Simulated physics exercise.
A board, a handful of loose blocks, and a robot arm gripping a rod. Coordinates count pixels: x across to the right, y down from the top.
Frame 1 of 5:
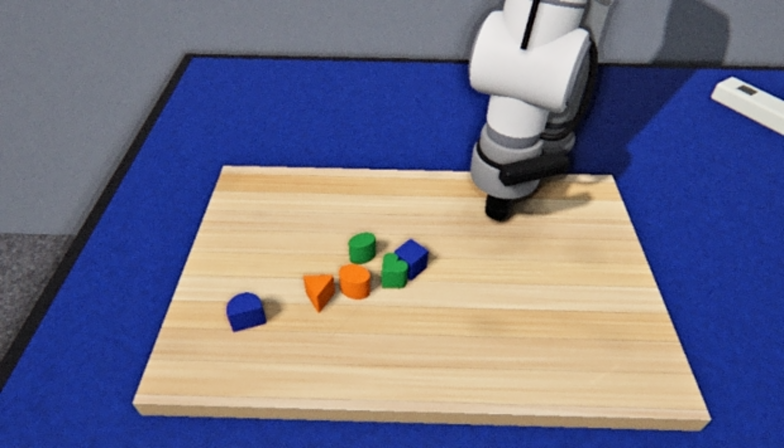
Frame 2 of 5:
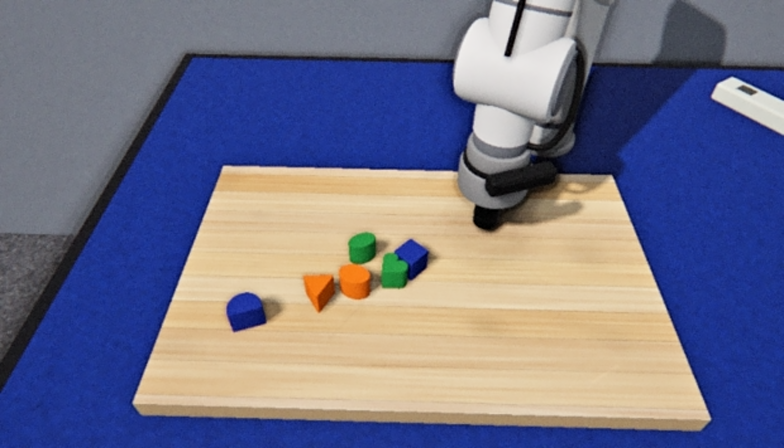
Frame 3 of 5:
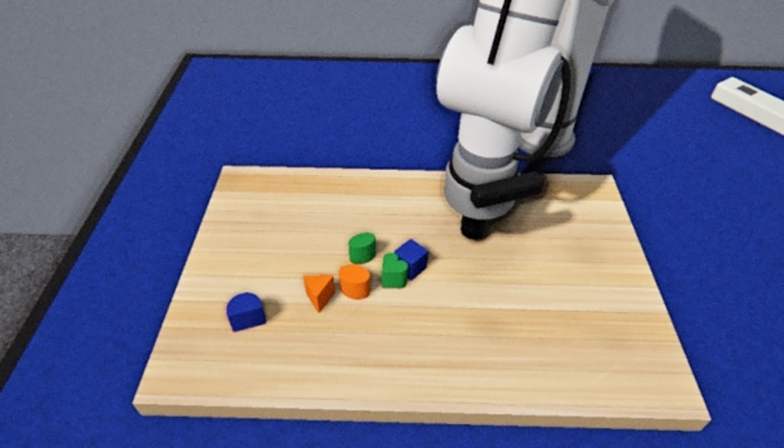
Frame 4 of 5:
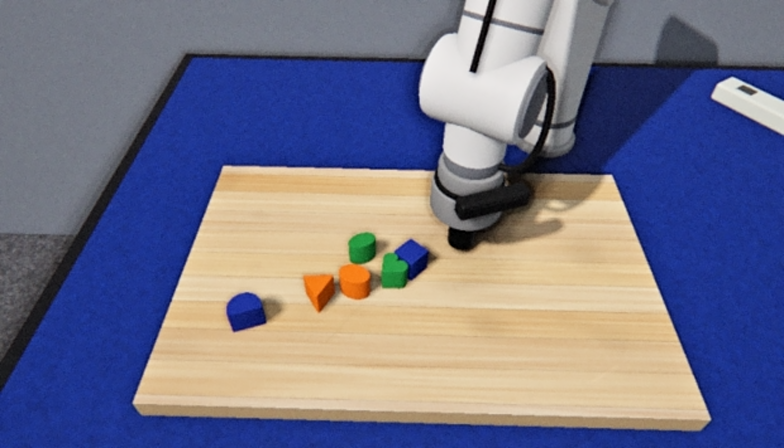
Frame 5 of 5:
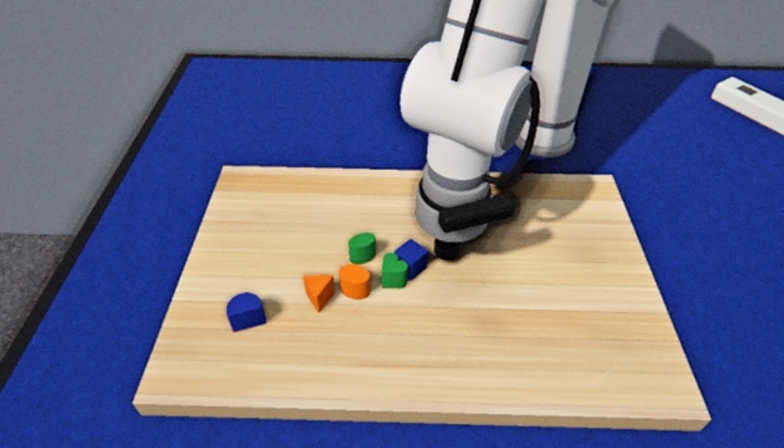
A white and grey robot arm with a dark tip reaches over a pale wooden board on a blue table, seen from above at an angle. Two green blocks, a blue block and an orange one cluster near the board's middle, with an orange triangle and another blue block farther left. The arm glides steadily left and downward toward the cluster, while the blocks and camera stay still.
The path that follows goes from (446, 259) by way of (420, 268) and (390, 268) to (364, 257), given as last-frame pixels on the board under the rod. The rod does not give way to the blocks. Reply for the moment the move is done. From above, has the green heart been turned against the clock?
In short: Yes.
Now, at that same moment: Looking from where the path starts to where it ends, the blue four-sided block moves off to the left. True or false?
Verdict: True.
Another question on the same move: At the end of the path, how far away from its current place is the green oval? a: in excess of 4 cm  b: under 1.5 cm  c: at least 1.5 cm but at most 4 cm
Letter c.
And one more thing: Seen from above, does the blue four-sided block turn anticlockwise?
Yes, that is how it ends up.
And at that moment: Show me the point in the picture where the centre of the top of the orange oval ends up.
I'd expect the centre of its top face to be at (334, 284).
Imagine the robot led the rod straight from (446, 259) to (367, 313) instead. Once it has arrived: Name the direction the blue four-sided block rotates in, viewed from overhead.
It rotates clockwise.
The first path, step by step. One third of the way, rod at (420, 261); orange oval at (349, 274); green heart at (376, 269); blue four-sided block at (392, 255).
Two thirds of the way, rod at (389, 260); orange oval at (336, 280), turned 80° clockwise; green heart at (362, 282), turned 30° anticlockwise; blue four-sided block at (362, 262), turned 30° anticlockwise.
At the end, rod at (363, 250); orange oval at (334, 284), turned 75° clockwise; green oval at (343, 232), turned 20° anticlockwise; green heart at (362, 282), turned 35° anticlockwise; blue four-sided block at (348, 260), turned 75° anticlockwise.
